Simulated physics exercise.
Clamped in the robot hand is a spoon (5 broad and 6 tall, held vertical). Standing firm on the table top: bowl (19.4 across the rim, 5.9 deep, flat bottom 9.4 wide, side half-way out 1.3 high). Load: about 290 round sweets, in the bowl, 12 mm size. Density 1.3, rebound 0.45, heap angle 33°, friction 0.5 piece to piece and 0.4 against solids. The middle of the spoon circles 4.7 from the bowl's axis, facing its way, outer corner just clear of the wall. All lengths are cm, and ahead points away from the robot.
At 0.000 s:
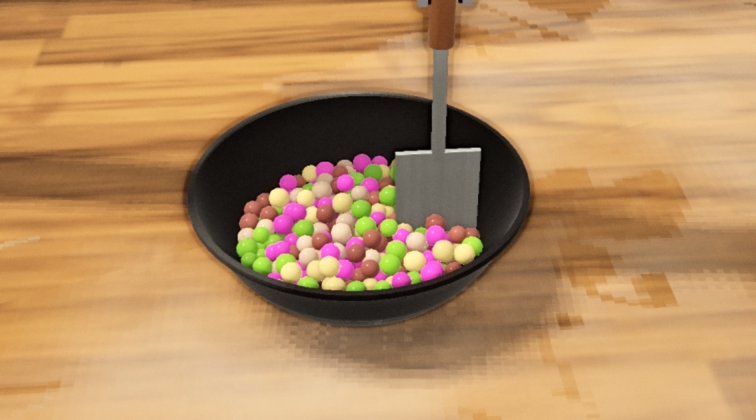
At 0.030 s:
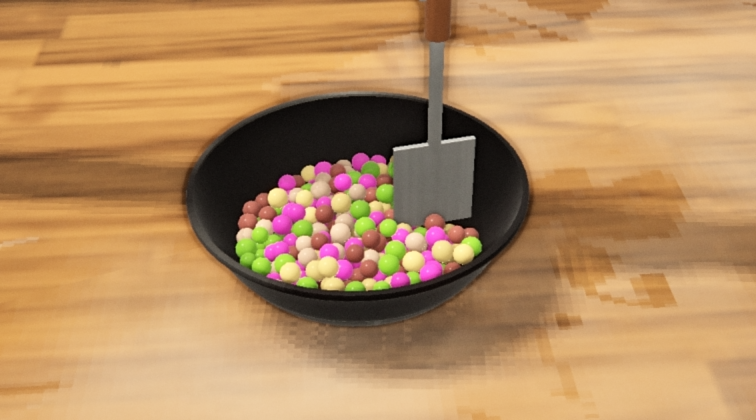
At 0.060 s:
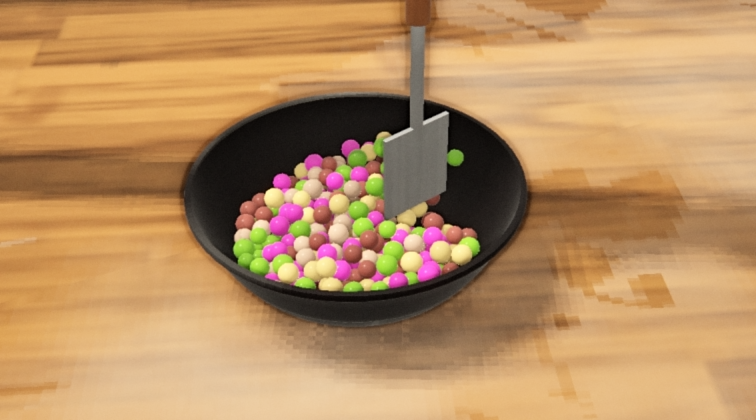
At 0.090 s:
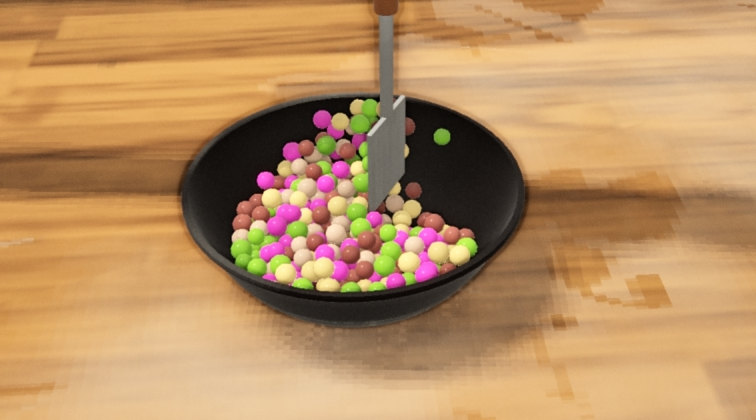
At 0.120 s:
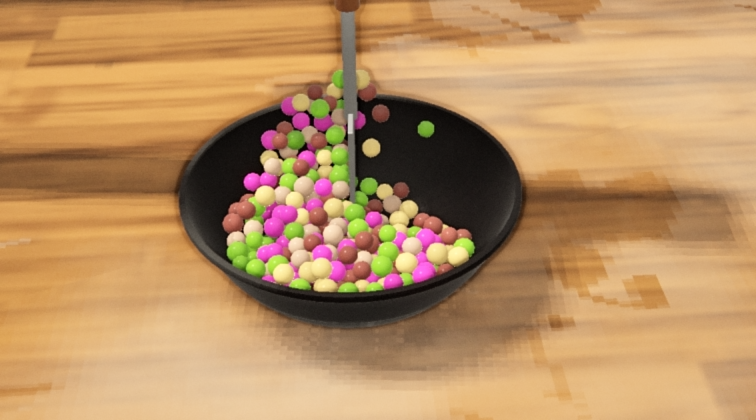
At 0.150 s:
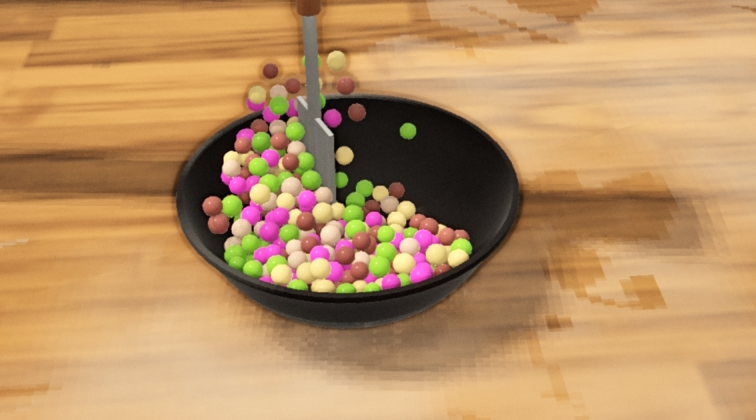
To begin with, a flat metal utensil stands upright at the right of a heap of small, colourful round pieces in a black bowl. It sweeps left through the back of the heap, its blade turning edge-on then angling again, while pieces pile up and rise above the far rim at the left.
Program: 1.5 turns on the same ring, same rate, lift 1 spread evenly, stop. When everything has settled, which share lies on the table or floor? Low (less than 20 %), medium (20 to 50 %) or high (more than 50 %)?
Share on the table or floor: Medium (20 to 50 %).
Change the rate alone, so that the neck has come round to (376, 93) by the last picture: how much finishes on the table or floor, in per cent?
Some 15 per cent.
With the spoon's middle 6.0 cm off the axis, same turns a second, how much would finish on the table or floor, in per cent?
It would be near 0 per cent.
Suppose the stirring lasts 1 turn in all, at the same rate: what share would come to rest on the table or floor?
Then about 25 per cent.
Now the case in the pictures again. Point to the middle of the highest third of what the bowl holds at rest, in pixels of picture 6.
At about (306, 242).
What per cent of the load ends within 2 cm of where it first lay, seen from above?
About 10 per cent.
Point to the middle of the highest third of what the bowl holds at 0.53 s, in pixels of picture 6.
Near (346, 153).
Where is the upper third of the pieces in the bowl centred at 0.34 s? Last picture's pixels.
At about (402, 260).
By 0.34 s, 276° round, highest piece 10 above the table; 238 in the bowl, 20 on the table or floor, 28 in flight or on the tool.
By 0.53 s, 81° round, highest piece 9 above the table; 191 in the bowl, 79 on the table or floor, 16 in flight or on the tool.
By 0.82 s, 180° round, highest piece 5 above the table; 181 in the bowl, 105 on the table or floor.
By 1.52 s, 180° round, highest piece 4 above the table; 181 in the bowl, 105 on the table or floor.
Final count, 181 in the bowl, 105 on the table or floor. That is 37 % on the table or floor.
